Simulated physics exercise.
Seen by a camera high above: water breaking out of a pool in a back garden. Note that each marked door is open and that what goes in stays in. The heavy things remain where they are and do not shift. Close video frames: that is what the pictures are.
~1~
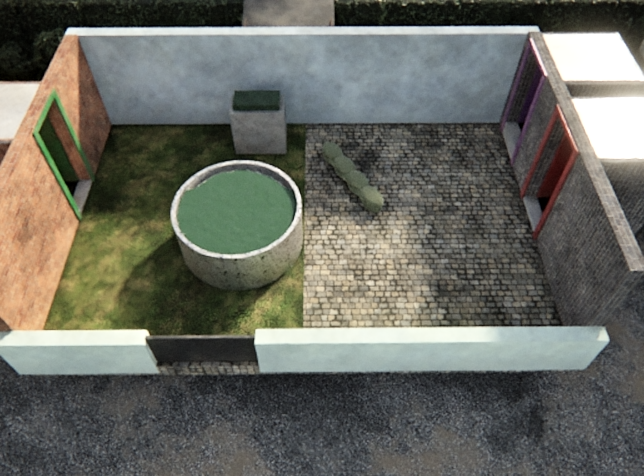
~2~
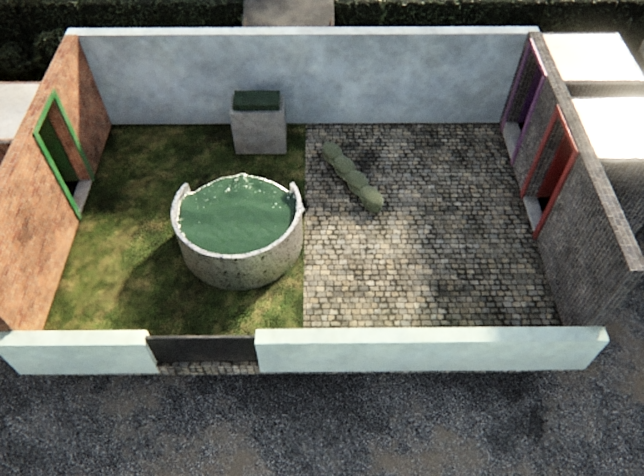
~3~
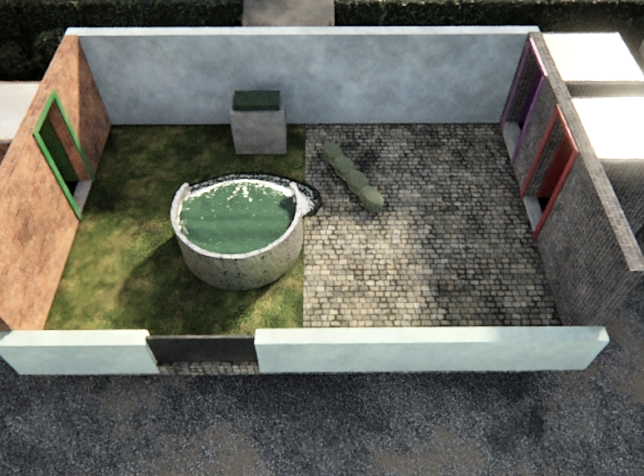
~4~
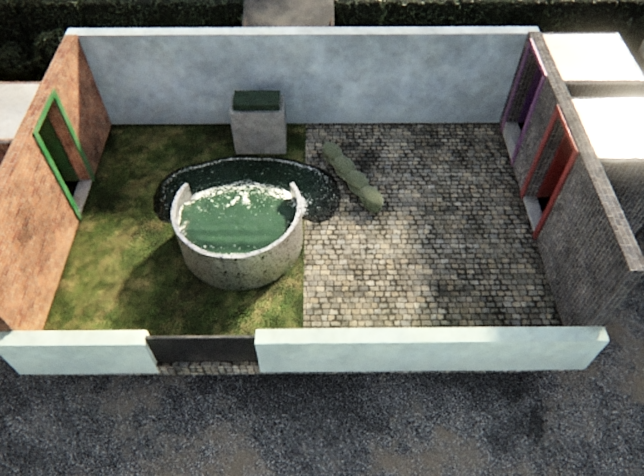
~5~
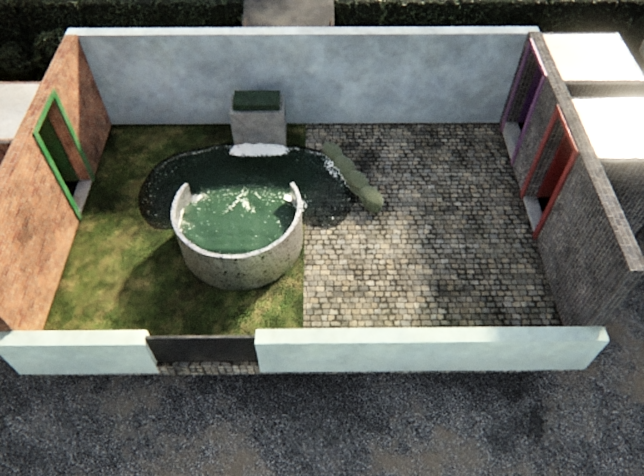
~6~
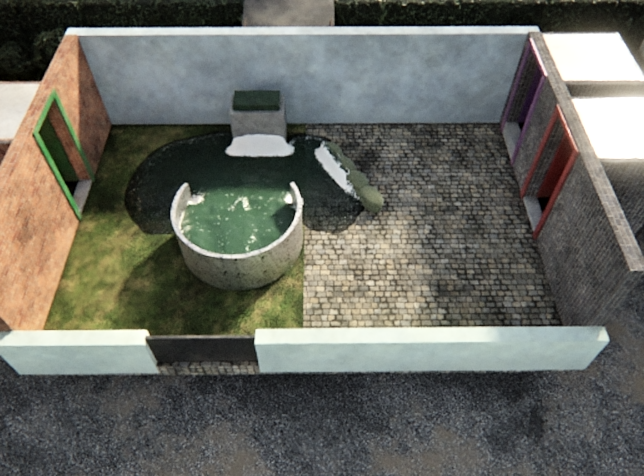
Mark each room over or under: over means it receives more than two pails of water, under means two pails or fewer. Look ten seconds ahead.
Green door - over; red door - under; purple door - under.
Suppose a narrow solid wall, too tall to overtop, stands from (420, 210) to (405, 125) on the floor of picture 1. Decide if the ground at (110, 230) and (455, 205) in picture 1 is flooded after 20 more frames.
First point soaked, second point spared.
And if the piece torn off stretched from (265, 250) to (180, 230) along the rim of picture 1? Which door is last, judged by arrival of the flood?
I say the door marked purple.
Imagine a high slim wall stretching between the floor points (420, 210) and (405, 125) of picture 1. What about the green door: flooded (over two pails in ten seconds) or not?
In short: Green door lets more in.
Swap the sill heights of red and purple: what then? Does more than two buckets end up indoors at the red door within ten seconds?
In short, the red door admits less.
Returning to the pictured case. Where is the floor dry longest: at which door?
It's the red door.
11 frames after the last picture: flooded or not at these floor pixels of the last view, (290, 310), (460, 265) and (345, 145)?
Point 1: Not wet; point 2: Not wet; point 3: Drenched.
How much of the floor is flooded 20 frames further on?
That works out to some 65 in a hundred.
A moment on, water covers 30 % of the floor; the green door not reached, the red door not reached, the purple door not reached.
Next, water covers 45 % of the floor; the green door wet at the sill, nothing in, the red door not reached, the purple door not reached.
Then, water covers 65 % of the floor; the green door under two buckets in, the red door wet at the sill, nothing in, the purple door wet at the sill, nothing in.
Later, water covers 90 % of the floor; the green door over two buckets in, the red door wet at the sill, nothing in, the purple door wet at the sill, nothing in.
In the end, water covers 95 % of the floor; the green door over two buckets in, the red door wet at the sill, nothing in, the purple door wet at the sill, nothing in.
